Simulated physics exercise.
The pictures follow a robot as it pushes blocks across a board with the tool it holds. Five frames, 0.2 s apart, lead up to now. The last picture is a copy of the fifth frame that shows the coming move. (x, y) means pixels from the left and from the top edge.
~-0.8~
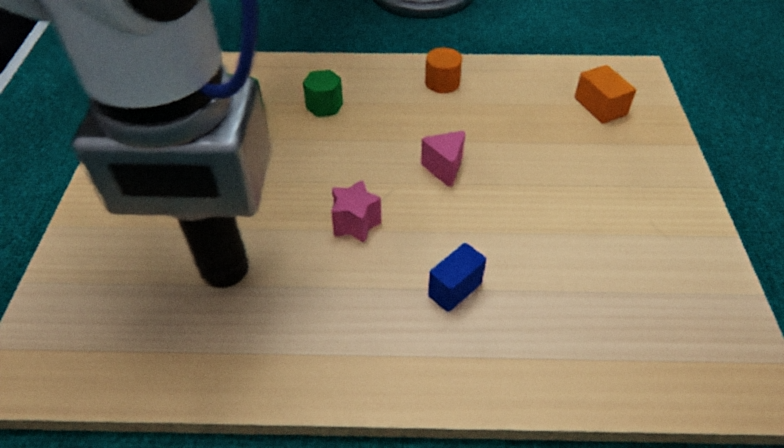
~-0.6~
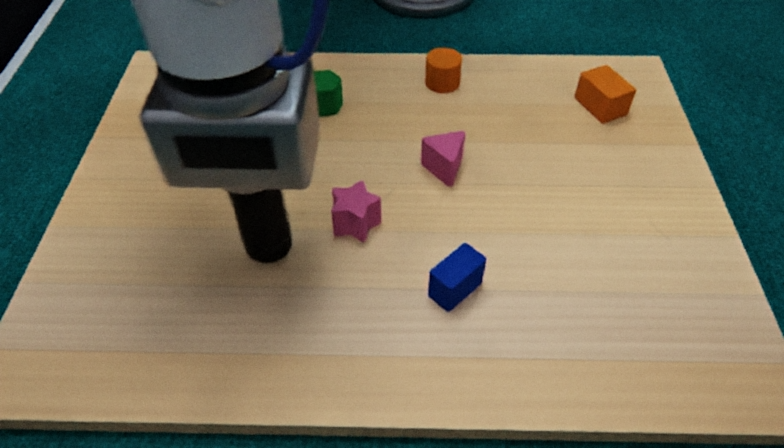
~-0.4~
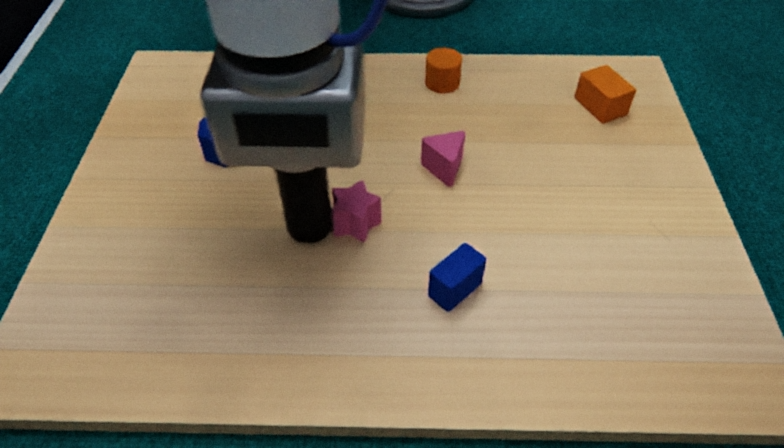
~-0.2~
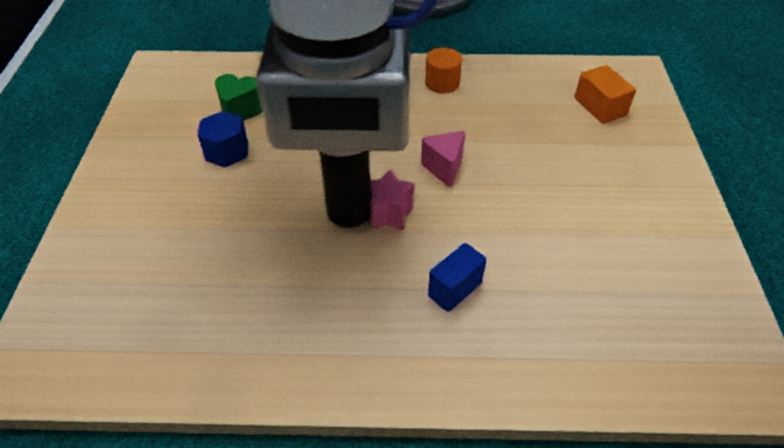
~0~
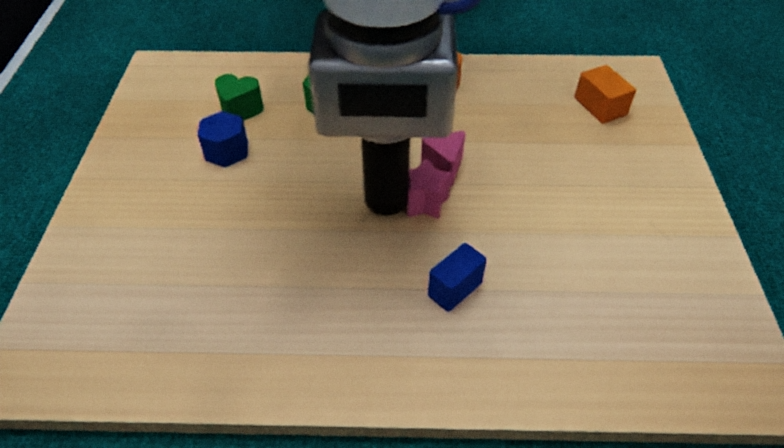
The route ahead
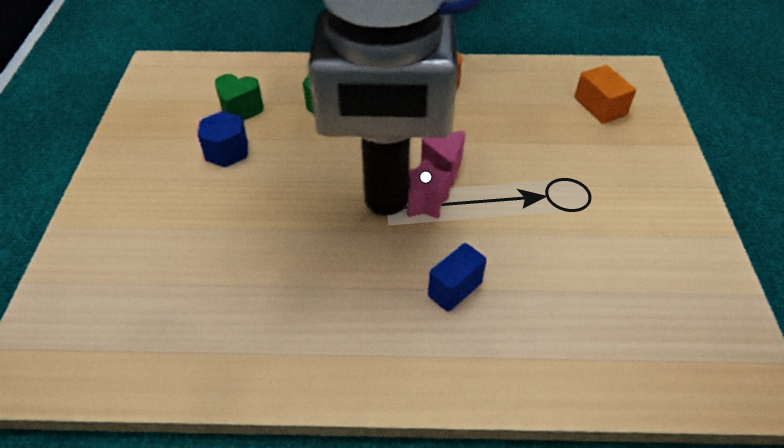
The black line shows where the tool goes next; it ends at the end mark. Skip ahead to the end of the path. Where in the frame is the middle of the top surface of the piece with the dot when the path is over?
Final place: (610, 159).
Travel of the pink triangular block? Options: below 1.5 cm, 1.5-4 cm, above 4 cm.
It moves only a bit, under 1.5 cm.
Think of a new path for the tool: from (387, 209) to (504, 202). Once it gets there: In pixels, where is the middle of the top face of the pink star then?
Just about (545, 167).
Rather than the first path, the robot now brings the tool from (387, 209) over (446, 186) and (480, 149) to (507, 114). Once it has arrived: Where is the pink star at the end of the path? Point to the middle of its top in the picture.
Most likely (503, 157).
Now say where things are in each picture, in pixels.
Lower end of the tool (225, 269), tops of blocks, pink star (354, 198), pink triangular block (447, 143), blue oblong block (459, 265), in the first frame.
Tool (269, 246), blocks as before, in the second frame.
Tool (310, 227), blocks as before, in the third frame.
Tool (349, 212), pink star (389, 188), in the fourth frame.
Tool (387, 200), pink star (426, 177), pink triangular block (447, 143), blue oblong block (459, 265), in the fifth frame.
The drawn path runs from (387, 209) directly to (568, 195); the dot is on the pink star.
The first path, step by step. One third of the way, tool (449, 195); pink star (489, 171); pink triangular block (455, 141), turned 40° anticlockwise.
Two thirds of the way, tool (512, 191); pink star (551, 165); pink triangular block (455, 141), turned 40° anticlockwise.
At the end, tool (571, 186); pink star (610, 159); pink triangular block (455, 141), turned 40° anticlockwise; blue oblong block not moved.
